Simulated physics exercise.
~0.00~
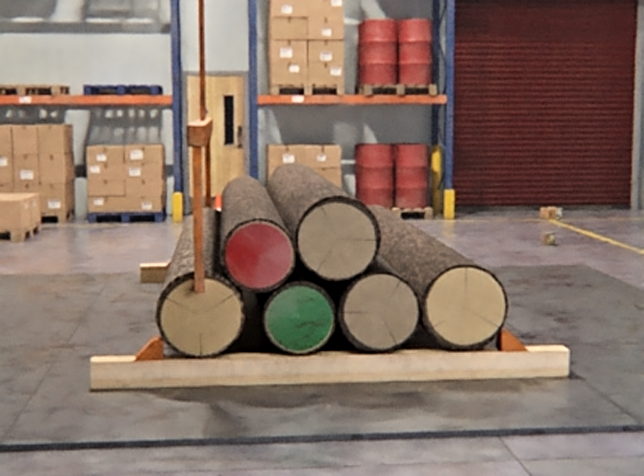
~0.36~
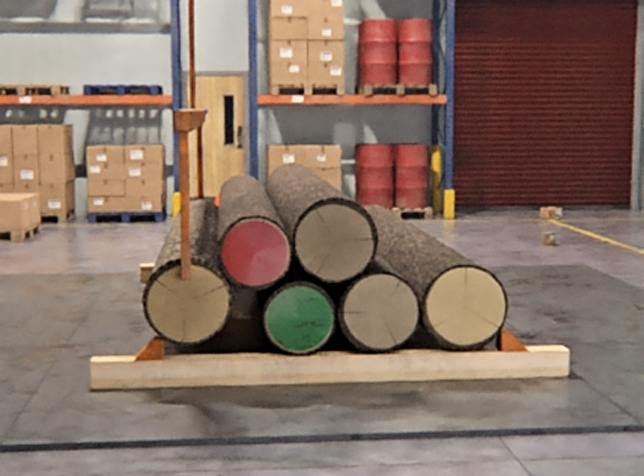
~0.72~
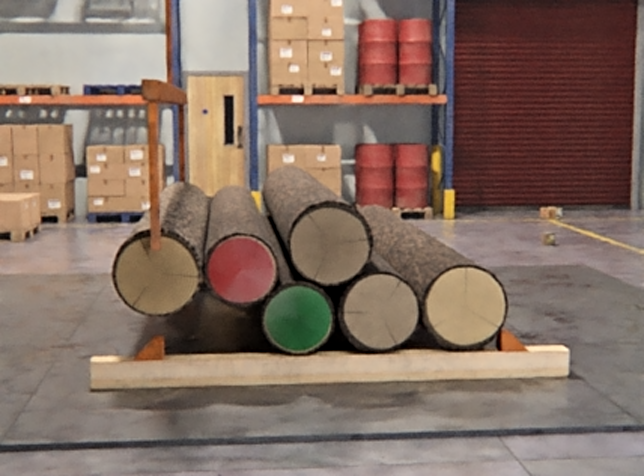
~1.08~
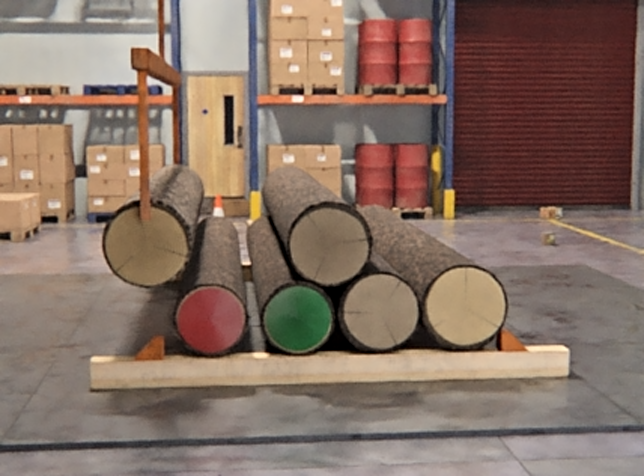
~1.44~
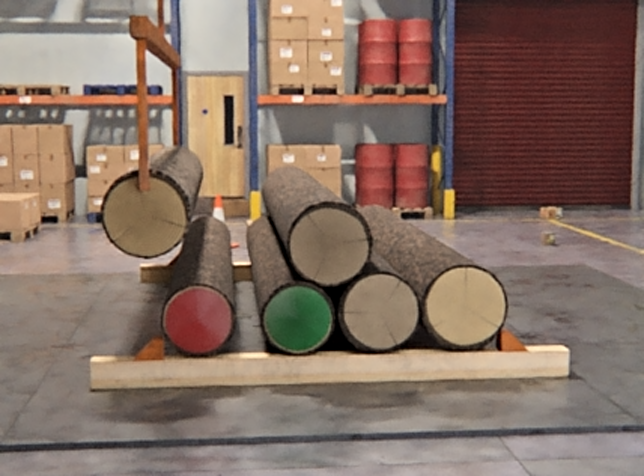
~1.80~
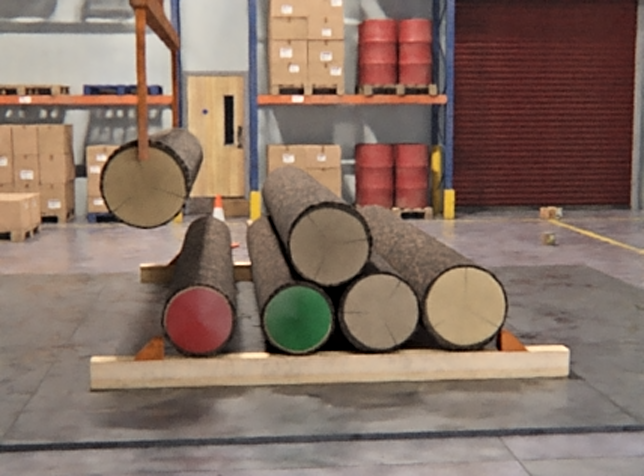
The clip shows six logs stacked on timber bearers in a warehouse as an orange lifting beam raises the leftmost log up and to the left. The red-ended log rolls down leftward onto the bearers and settles, while the green-ended log stays put and the lifted log hangs above.
